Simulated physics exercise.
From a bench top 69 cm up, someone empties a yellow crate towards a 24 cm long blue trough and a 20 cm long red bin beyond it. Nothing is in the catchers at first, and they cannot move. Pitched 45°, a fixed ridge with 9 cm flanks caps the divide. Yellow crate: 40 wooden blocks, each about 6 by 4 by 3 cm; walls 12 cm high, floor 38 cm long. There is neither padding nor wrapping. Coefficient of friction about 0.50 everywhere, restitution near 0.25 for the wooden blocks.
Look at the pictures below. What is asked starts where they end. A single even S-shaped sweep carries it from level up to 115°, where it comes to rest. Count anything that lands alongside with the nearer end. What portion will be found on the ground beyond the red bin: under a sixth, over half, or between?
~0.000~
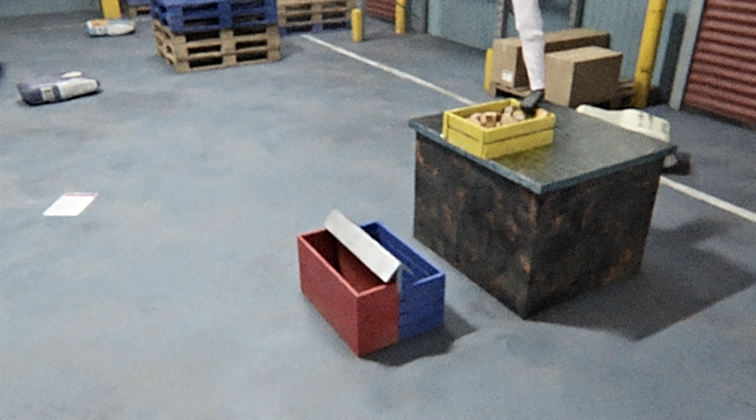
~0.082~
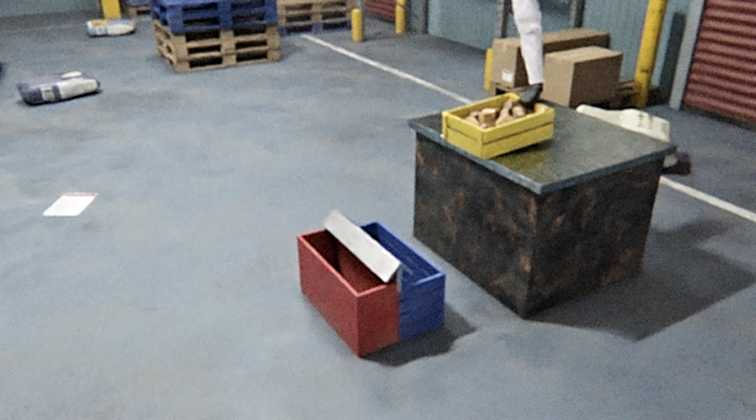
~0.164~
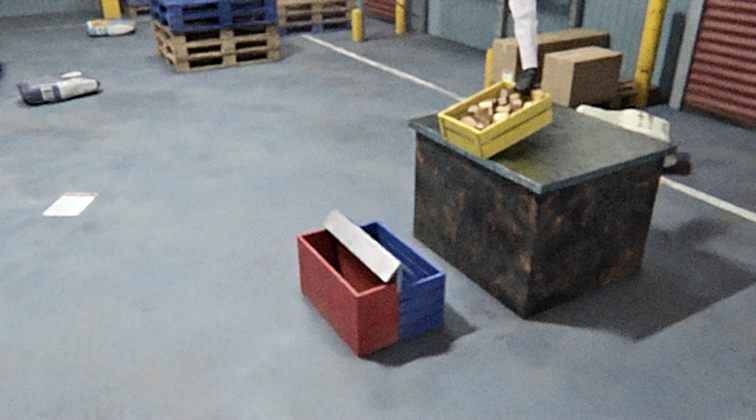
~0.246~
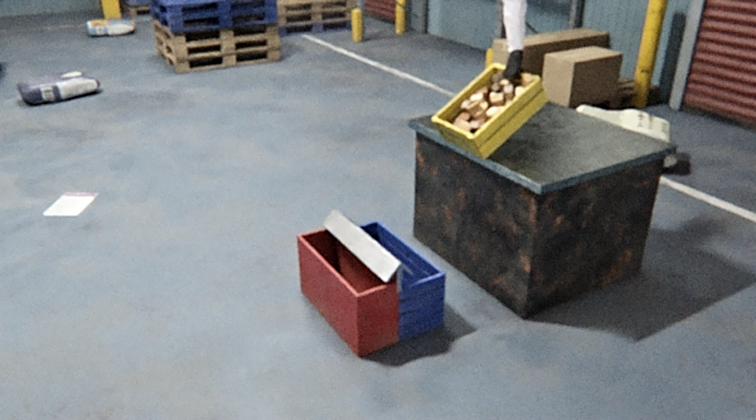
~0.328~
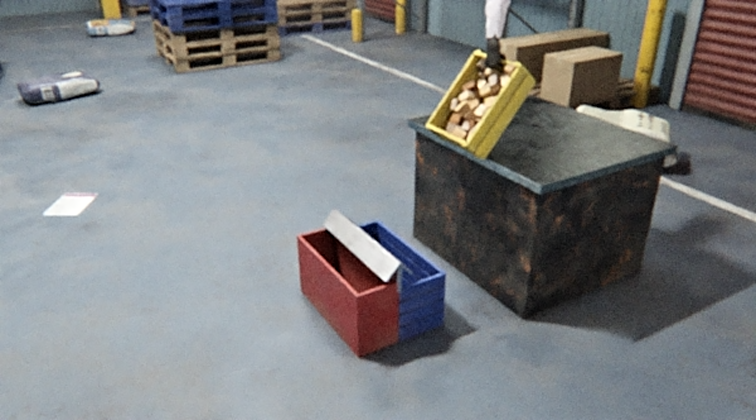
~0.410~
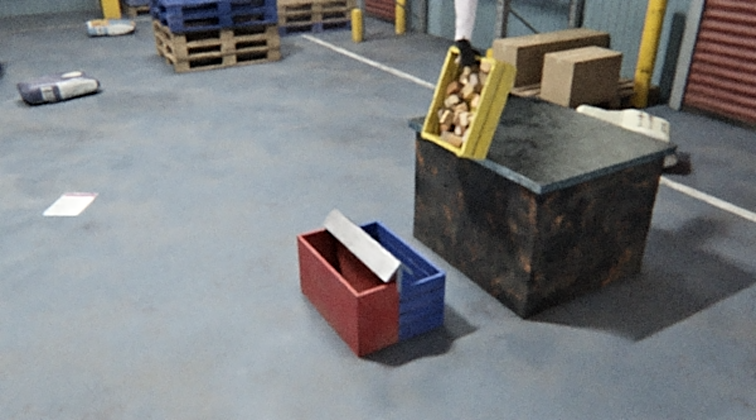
Short of a sixth.
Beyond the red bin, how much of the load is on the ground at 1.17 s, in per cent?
By that time, roughly 0 percent.
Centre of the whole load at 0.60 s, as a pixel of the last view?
About (435, 138).
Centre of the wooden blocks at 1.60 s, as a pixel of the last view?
Around (399, 290).
After 0.60 s, tilt 106°; 29 still in the yellow crate and 11 in the air.
After 0.84 s, tilt 115°; 7 still in the yellow crate, 9 in the blue trough, 2 in the red bin and 22 in the air.
After 1.17 s, tilt 115°; 3 still in the yellow crate, 22 in the blue trough, 3 in the red bin, 6 on the ground short of the blue trough and 6 in the air.
Final count (at 1.60 s), 22 in the blue trough, 3 in the red bin, 14 on the ground short of the blue trough and 1 on the ground beyond the red bin. Asked share, 1 of 40, 2 per cent.
